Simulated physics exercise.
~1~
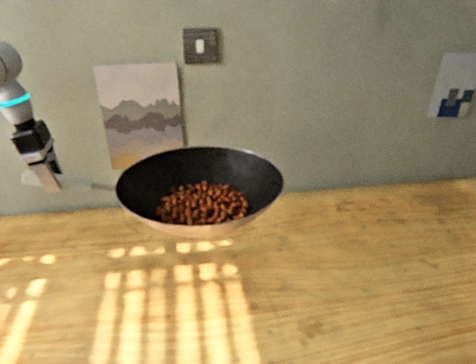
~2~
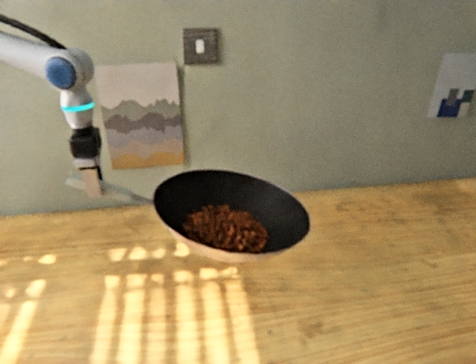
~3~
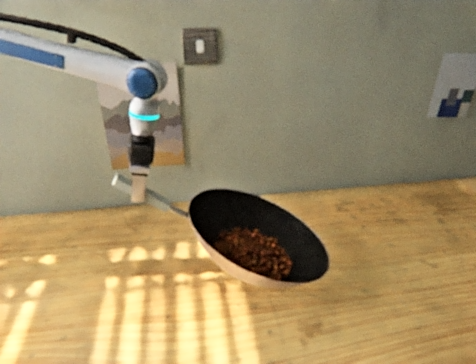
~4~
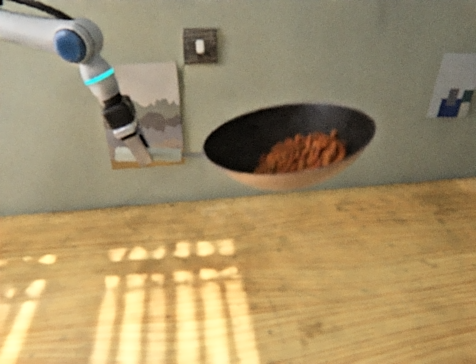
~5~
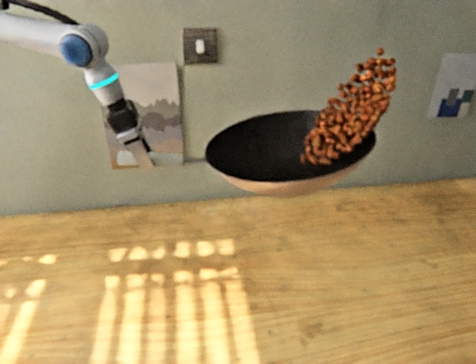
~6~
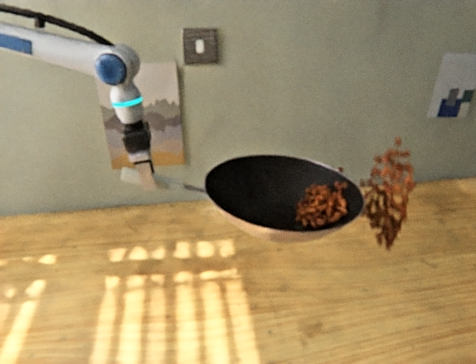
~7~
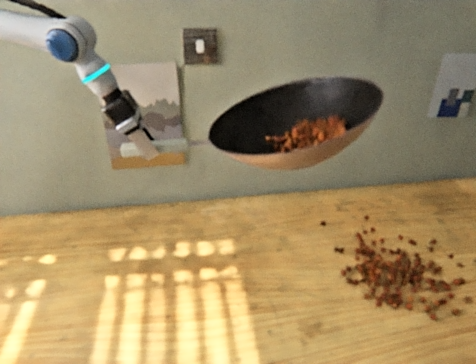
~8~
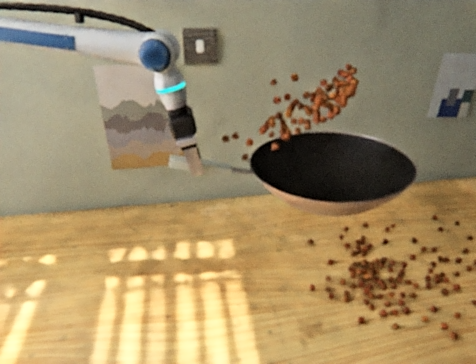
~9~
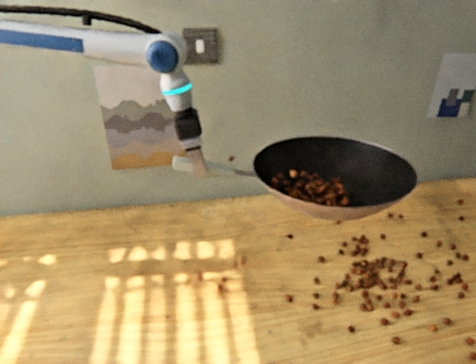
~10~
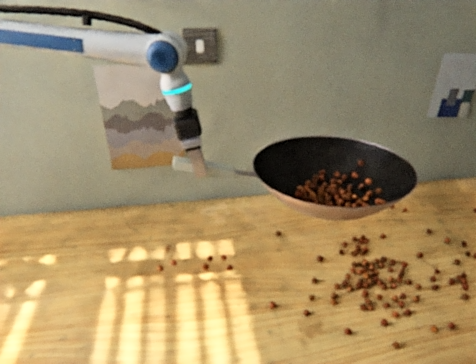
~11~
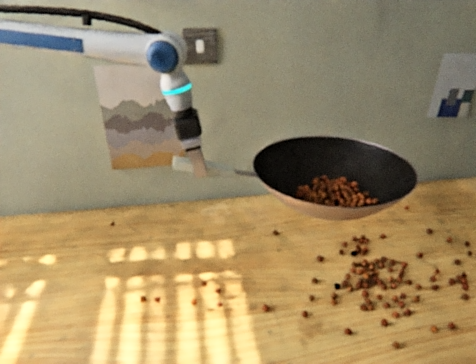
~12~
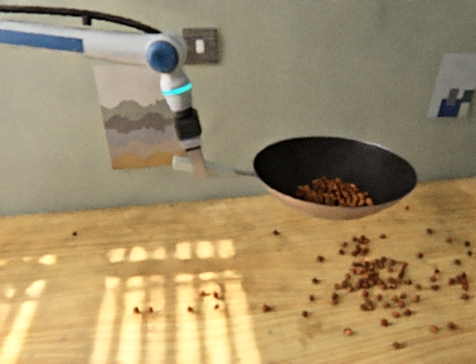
A robot arm tosses hazelnuts in a wok, spilling many across the wooden table.
